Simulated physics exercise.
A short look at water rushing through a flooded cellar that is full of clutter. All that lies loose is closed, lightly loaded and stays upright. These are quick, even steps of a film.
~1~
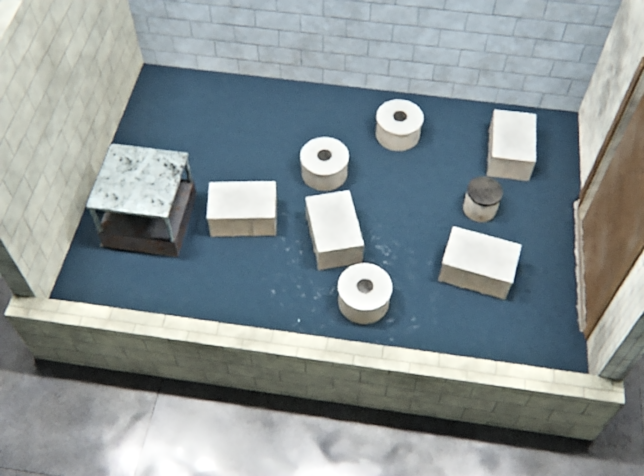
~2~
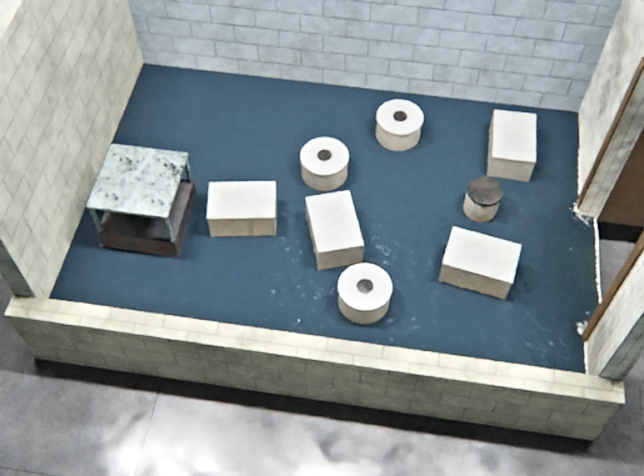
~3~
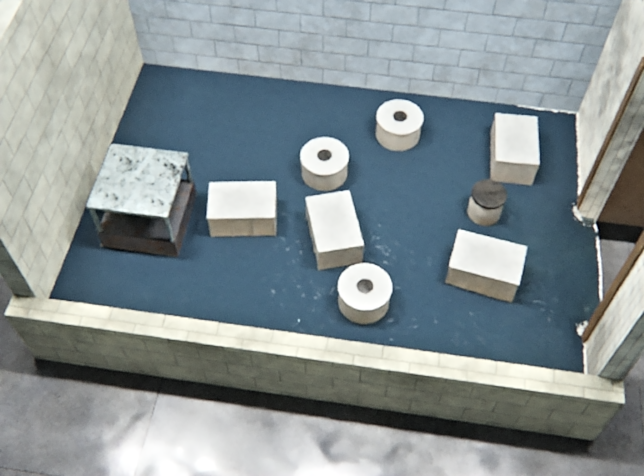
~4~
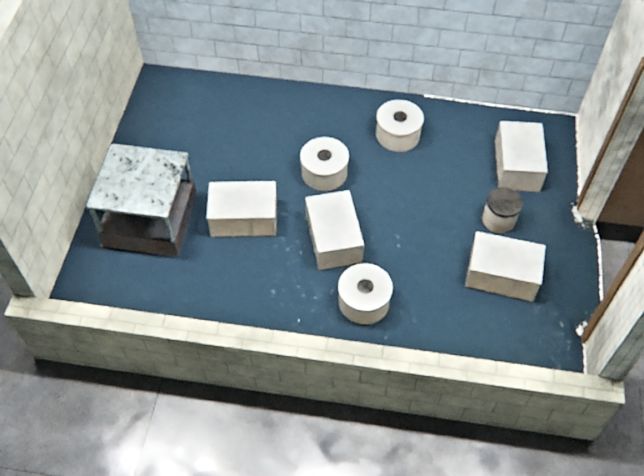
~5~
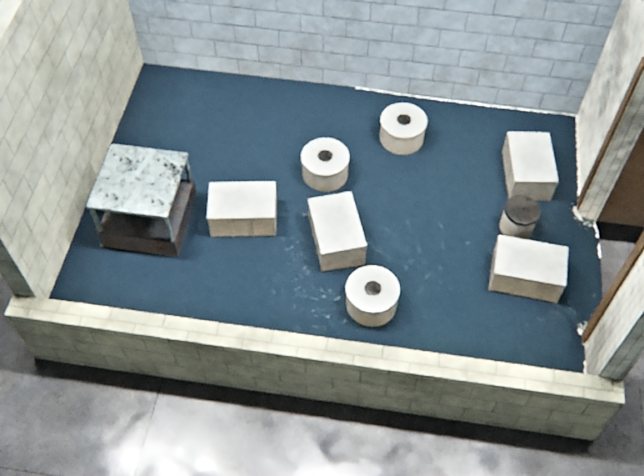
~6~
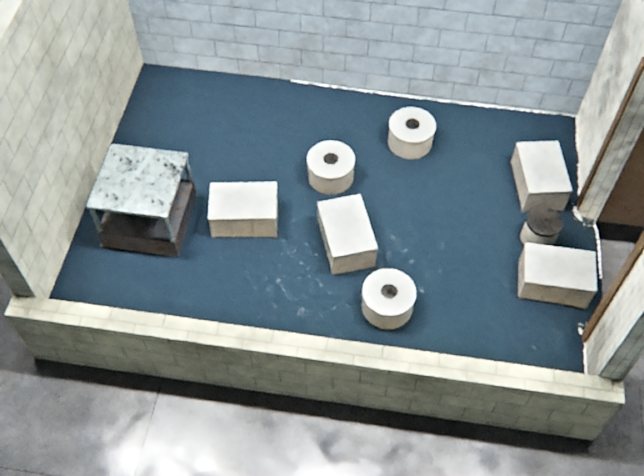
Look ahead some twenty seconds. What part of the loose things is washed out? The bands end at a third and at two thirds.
That comes to two thirds or above.
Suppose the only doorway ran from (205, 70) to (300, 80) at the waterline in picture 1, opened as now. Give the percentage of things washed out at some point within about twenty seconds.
About 50 per cent.
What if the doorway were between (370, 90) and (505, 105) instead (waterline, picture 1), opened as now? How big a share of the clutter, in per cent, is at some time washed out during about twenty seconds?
Close to 90 %.
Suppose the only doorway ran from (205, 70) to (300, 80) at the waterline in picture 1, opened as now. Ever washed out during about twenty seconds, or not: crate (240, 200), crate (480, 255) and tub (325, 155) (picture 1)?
In that order: Yes, no, carried outside.
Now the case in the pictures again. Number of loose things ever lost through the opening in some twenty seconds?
It comes to 8.
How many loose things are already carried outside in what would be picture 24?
That makes 6.
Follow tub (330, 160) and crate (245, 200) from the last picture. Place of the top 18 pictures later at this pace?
Close to (525, 225) and (344, 236).
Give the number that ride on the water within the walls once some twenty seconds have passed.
0 of them.
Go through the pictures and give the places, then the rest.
A crate at (482, 254) floats; a pail at (485, 190) floats; 0 of 8 have shifted, in the first picture.
A crate at (482, 254) floats; a pail at (485, 190), afloat; 0 of 8 have shifted, in the second picture.
A crate at (488, 256), afloat, close to its start; a pail at (489, 193), afloat, close to its start; 1 of 8 have shifted, in the third picture.
A crate at (508, 257), afloat, close to its start; a pail at (505, 201) floats, close to its start; 3 of 8 have shifted, in the fourth picture.
A crate at (532, 260), afloat, a stride from its start; a pail at (523, 209), afloat, a stride from its start; 4 of 8 have shifted, in the fifth picture.
A crate at (561, 266), afloat, a stride from its start; a pail at (545, 221) floats, a stride from its start; 7 of 8 have shifted, in the sixth picture.
A moment on, 3 of 8 are out; 5 afloat.
Next, 6 of 8 are out; 2 afloat.
Later, 7 of 8 are out; 1 afloat.
In the end, 8 of 8 are out; 0 afloat.
